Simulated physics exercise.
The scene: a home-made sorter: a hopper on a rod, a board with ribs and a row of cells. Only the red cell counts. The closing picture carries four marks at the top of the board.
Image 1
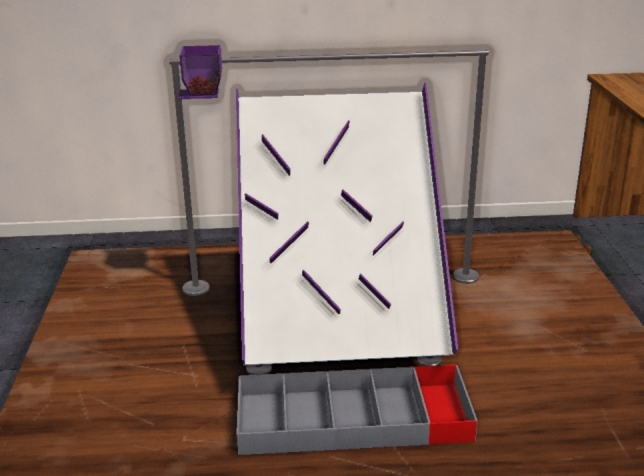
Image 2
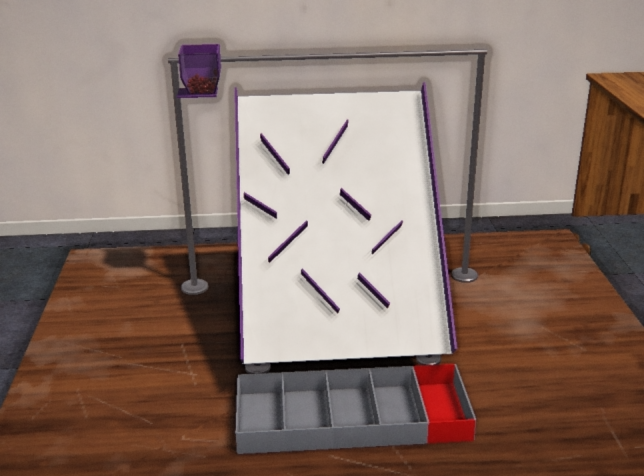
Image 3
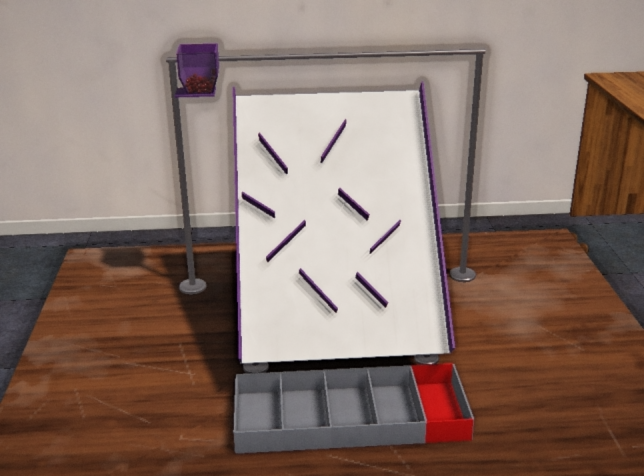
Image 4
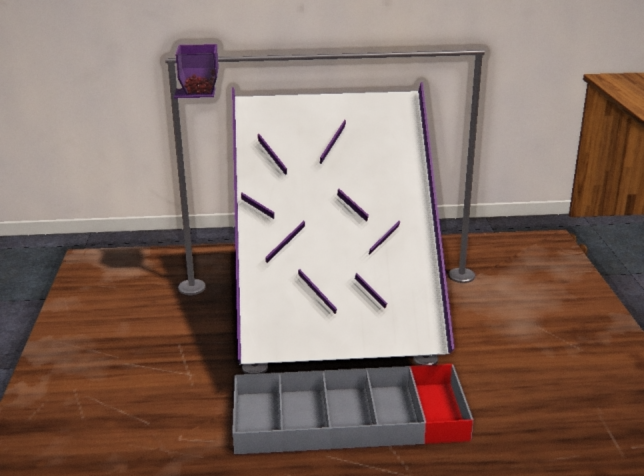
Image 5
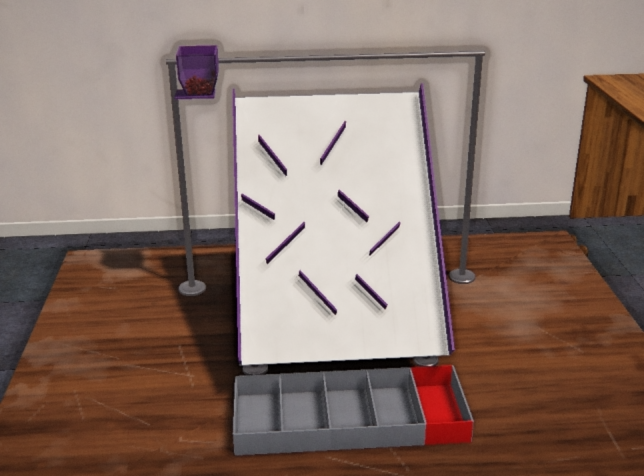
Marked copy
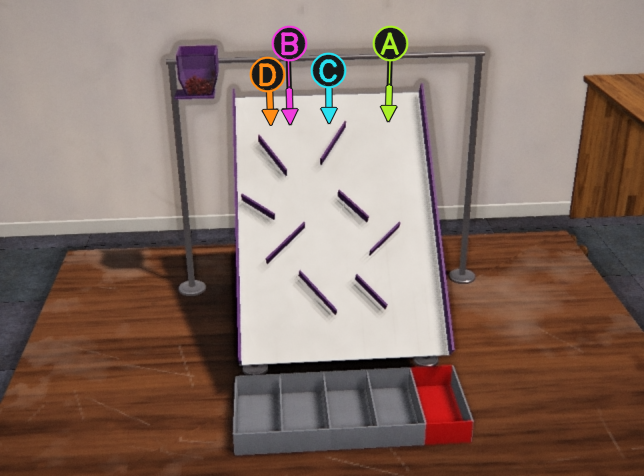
On a wooden floor, a purple hopper hangs still beside a ribbed white sloping board.
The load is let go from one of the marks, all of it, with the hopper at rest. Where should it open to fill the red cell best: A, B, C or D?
Choose A.
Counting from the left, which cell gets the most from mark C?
The first from the left.
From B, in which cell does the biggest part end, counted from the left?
It is the fourth one.
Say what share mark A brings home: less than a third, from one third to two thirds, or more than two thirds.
From one third to two thirds.
On the marked copy, mark A meets the board at (388, 115); mark B meets the board at (290, 118); mark C meets the board at (329, 117); mark D meets the board at (270, 119).
With A, about two thirds in the red cell, about a third in other cells, a stray few outside the box.
With B, a stray few in the red cell, nearly all in other cells.
With C, a stray few in the red cell, nearly all in other cells.
With D, a stray few in the red cell, most in other cells, a small part held on the board.
